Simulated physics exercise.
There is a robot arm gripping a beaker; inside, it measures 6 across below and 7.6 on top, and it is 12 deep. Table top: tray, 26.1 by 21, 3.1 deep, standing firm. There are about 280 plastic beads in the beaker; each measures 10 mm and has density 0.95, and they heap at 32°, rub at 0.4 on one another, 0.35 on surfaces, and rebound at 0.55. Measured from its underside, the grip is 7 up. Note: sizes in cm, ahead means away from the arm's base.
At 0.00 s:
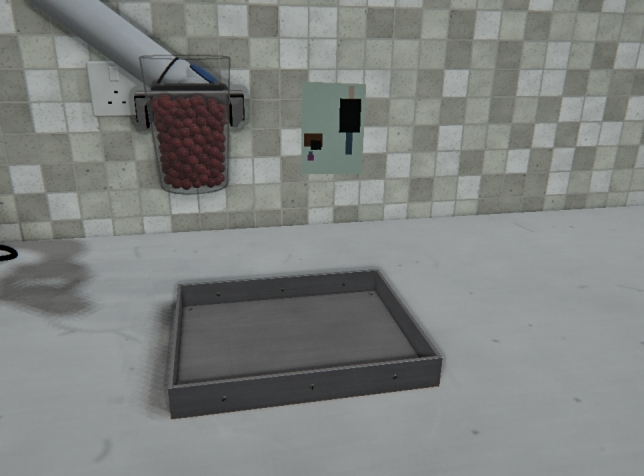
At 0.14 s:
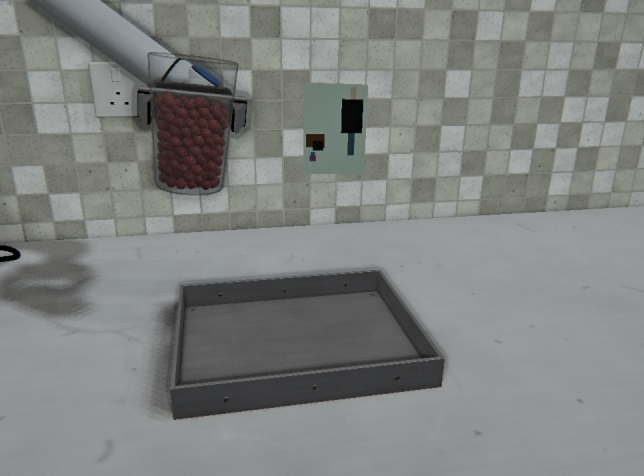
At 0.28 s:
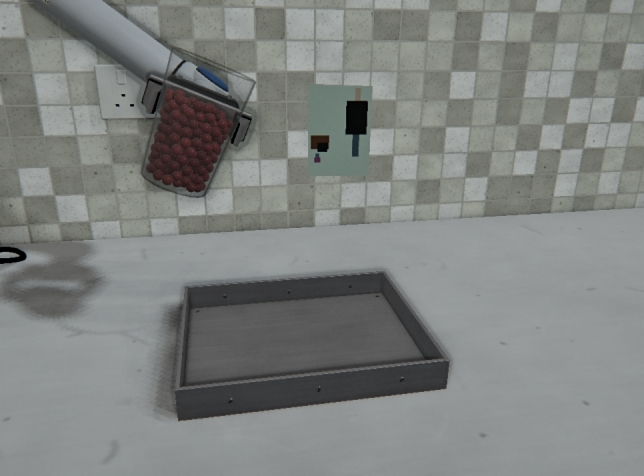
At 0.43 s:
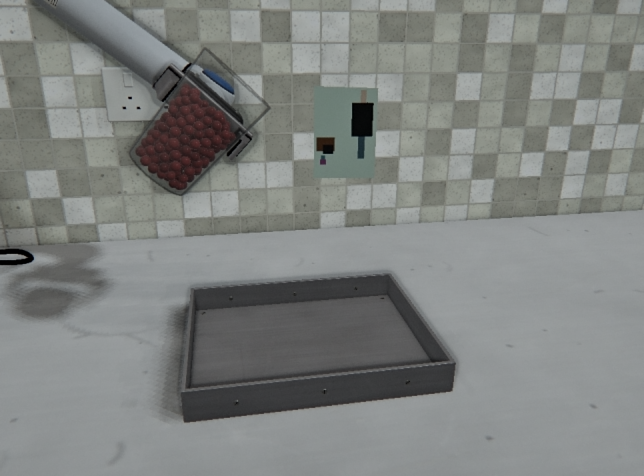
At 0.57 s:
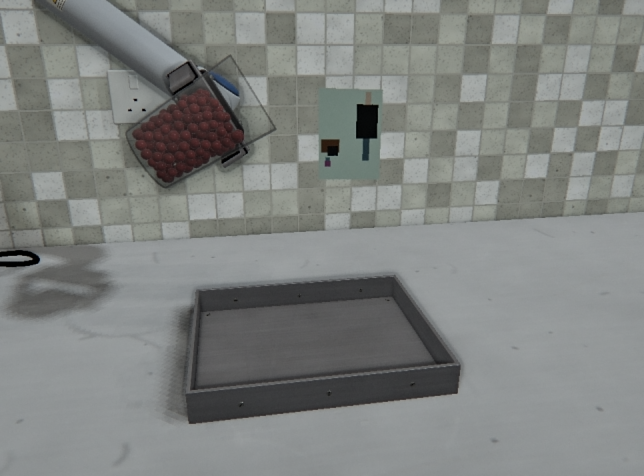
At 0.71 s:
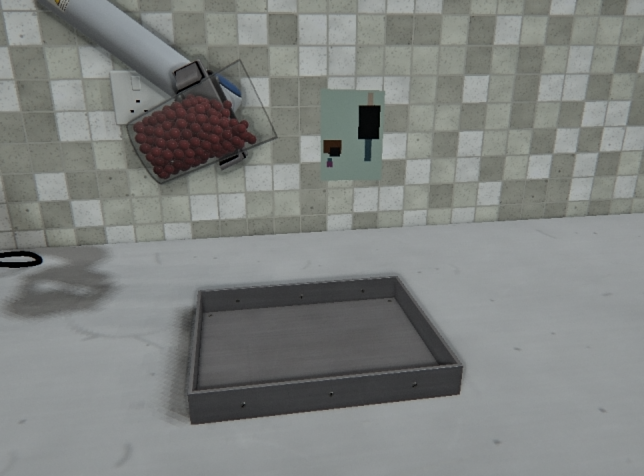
A robot arm held a clear beaker of dark red beads above a table with an empty gray tray, then tilted it steadily to the right until the beads slid toward its rim.
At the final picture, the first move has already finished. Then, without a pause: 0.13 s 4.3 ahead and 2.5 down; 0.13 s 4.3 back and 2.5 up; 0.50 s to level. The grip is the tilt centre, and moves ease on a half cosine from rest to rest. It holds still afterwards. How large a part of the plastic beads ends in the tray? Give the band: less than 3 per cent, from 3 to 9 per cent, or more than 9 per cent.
The band is from 3 to 9 per cent.
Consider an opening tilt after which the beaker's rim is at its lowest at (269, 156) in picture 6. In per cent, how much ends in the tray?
Result: Approximately 35 %.
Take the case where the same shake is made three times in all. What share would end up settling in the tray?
Roughly 15 in a hundred.
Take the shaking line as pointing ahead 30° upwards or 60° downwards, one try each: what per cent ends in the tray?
Estimates, in order: 25 % then 0 %.
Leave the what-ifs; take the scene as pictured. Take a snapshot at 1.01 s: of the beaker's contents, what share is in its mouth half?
I'd say close to 35 per cent.
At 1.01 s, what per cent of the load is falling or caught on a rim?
Some 6 per cent.
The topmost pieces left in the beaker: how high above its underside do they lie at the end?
It reaches close to 10.5 cm in the end.
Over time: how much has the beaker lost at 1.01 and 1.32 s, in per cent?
I'd put it near 5 percent first and near 5 percent later.
After 1.01 s, tilted 65° forward, highest piece 28 above the table; 266 in the beaker, 16 in flight or on a rim.
After 1.32 s, tilted 14° forward, highest piece 31 above the table; 265 in the beaker, 9 in the tray, 8 in flight or on a rim.
After 1.67 s, level, highest piece 30 above the table; 265 in the beaker, 16 in the tray, 1 on the table or floor.
After 2.72 s, level, highest piece 30 above the table; 265 in the beaker, 16 in the tray, 1 on the table or floor.
In the end, 265 in the beaker, 16 in the tray, 1 on the table or floor. That is 6 % in the tray.
